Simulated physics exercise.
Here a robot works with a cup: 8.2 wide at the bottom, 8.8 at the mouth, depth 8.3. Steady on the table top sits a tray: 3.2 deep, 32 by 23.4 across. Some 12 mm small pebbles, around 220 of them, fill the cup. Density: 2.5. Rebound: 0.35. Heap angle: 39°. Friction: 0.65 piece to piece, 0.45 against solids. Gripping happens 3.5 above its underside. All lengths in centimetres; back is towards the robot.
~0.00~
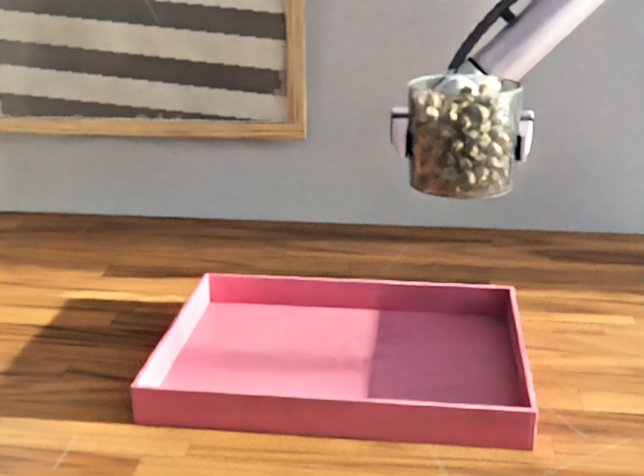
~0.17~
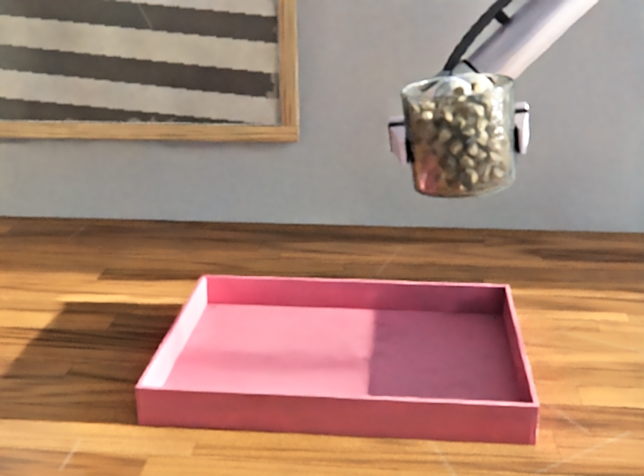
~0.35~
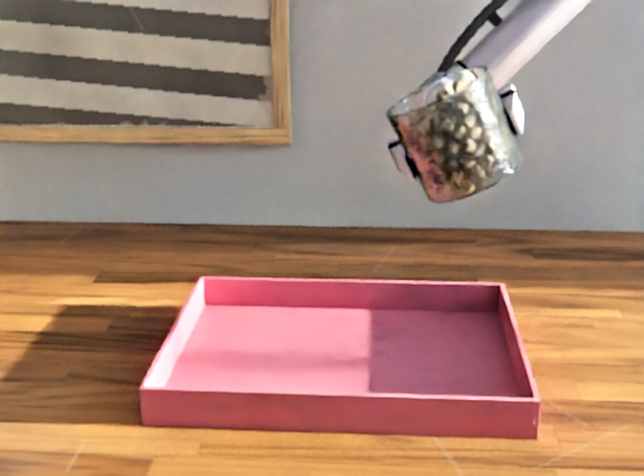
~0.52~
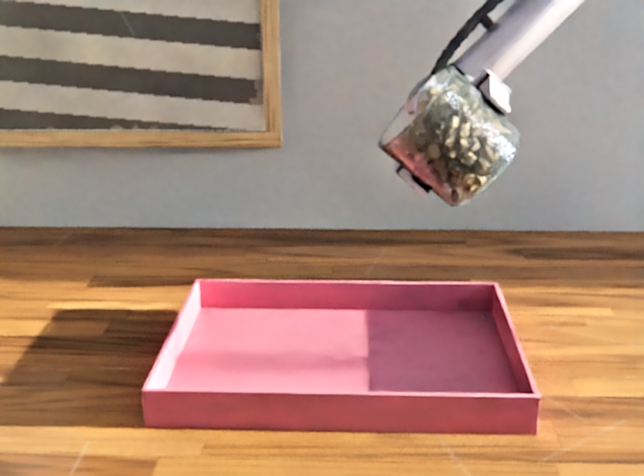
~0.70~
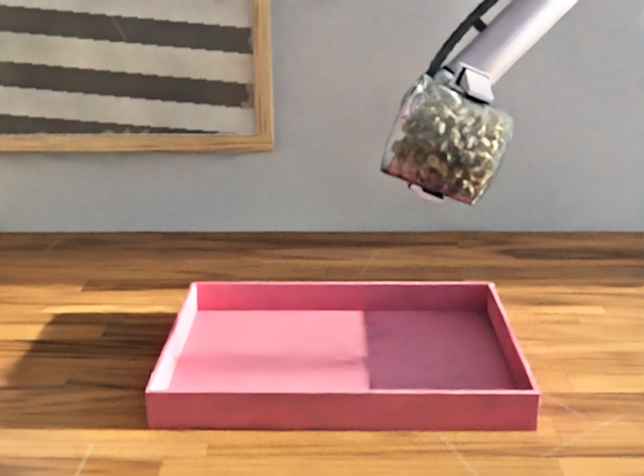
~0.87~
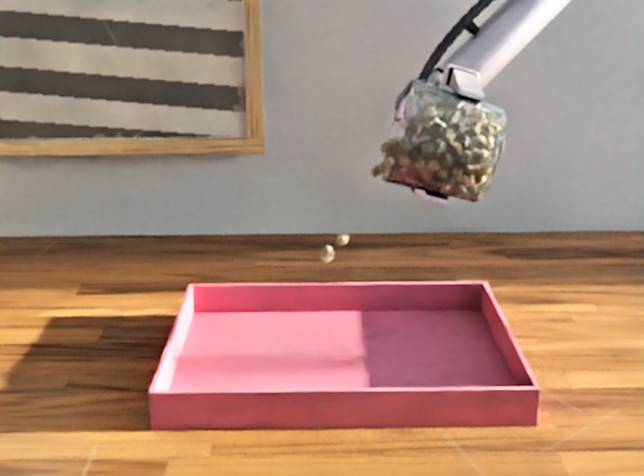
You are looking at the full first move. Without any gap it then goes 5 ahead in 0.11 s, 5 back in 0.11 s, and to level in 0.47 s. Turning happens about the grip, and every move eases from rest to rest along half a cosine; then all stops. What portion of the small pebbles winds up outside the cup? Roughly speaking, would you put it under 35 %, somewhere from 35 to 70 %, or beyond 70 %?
Roughly, somewhere from 35 to 70 %.
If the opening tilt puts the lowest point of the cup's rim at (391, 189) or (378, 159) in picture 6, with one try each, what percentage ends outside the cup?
Close to 80 percent for the first and close to 20 percent for the second.
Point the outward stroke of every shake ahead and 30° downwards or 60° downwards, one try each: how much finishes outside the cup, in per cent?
Result: Approx. 20 % and 10 %, one try each.
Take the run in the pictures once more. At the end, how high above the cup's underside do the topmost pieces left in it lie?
It reaches close to 6.5 cm in the end.
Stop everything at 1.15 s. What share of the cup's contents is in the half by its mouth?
About 55 percent.
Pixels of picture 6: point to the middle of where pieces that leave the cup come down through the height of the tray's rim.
I'd put it somewhere near (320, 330).
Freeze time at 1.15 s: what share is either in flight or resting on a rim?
Reading at that time: Some 39 per cent.
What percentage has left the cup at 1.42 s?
Roughly 50 percent.
After 1.15 s, tilted 71° forward, highest piece 23 above the table; 120 in the cup, 11 in the tray, 84 in flight or on a rim.
After 1.42 s, tilted 15° forward, highest piece 26 above the table; 109 in the cup, 104 in the tray, 2 in flight or on a rim.
After 1.76 s, level, highest piece 25 above the table; 109 in the cup, 106 in the tray.
After 2.81 s, level, highest piece 25 above the table; 109 in the cup, 106 in the tray.
In the end, 109 in the cup, 106 in the tray. That is 49 % outside the cup.
